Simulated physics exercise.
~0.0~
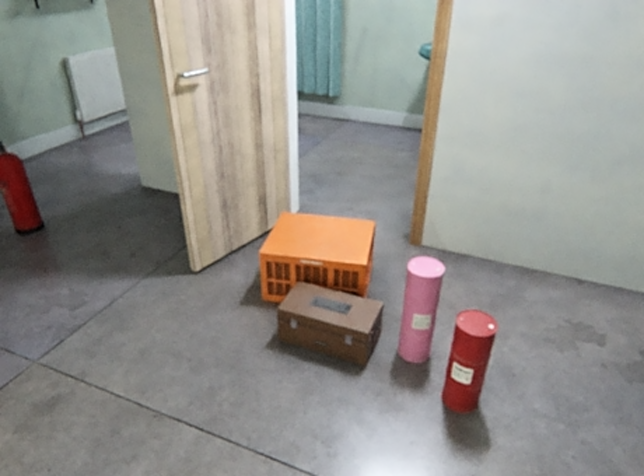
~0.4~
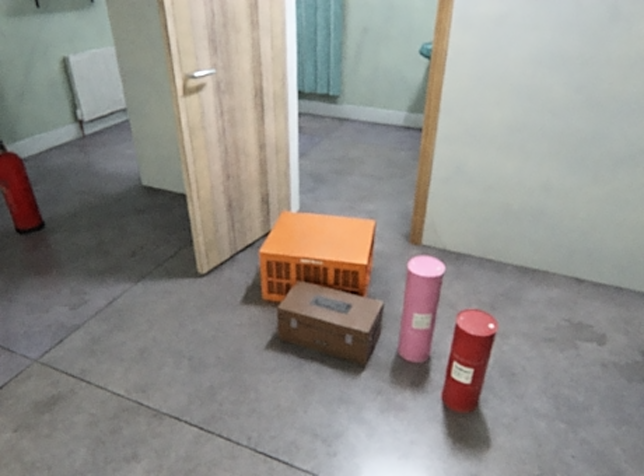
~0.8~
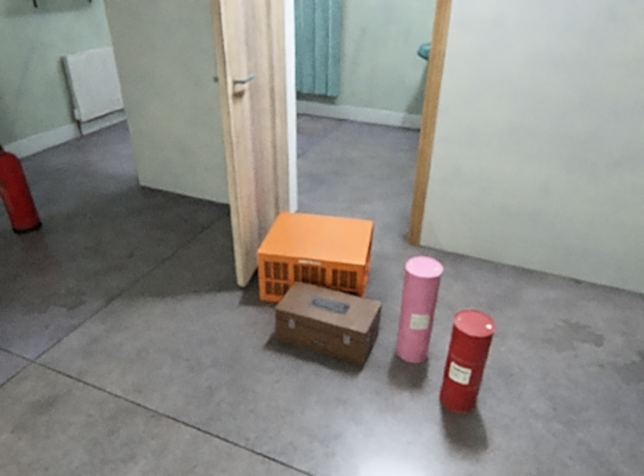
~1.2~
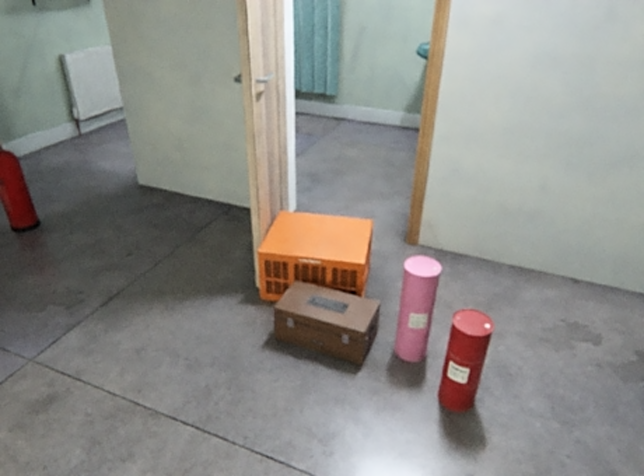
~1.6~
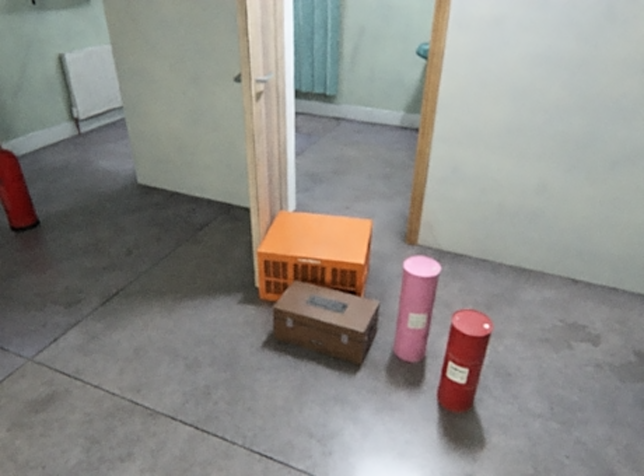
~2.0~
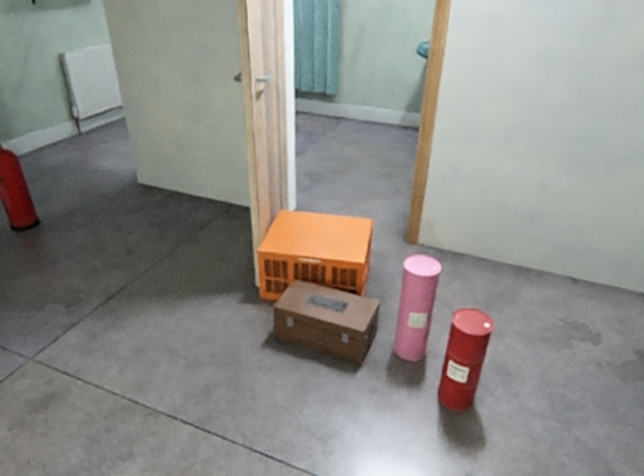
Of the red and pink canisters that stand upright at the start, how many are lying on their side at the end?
None of them are. Both the red canister and the pink canister are still standing upright at the end.
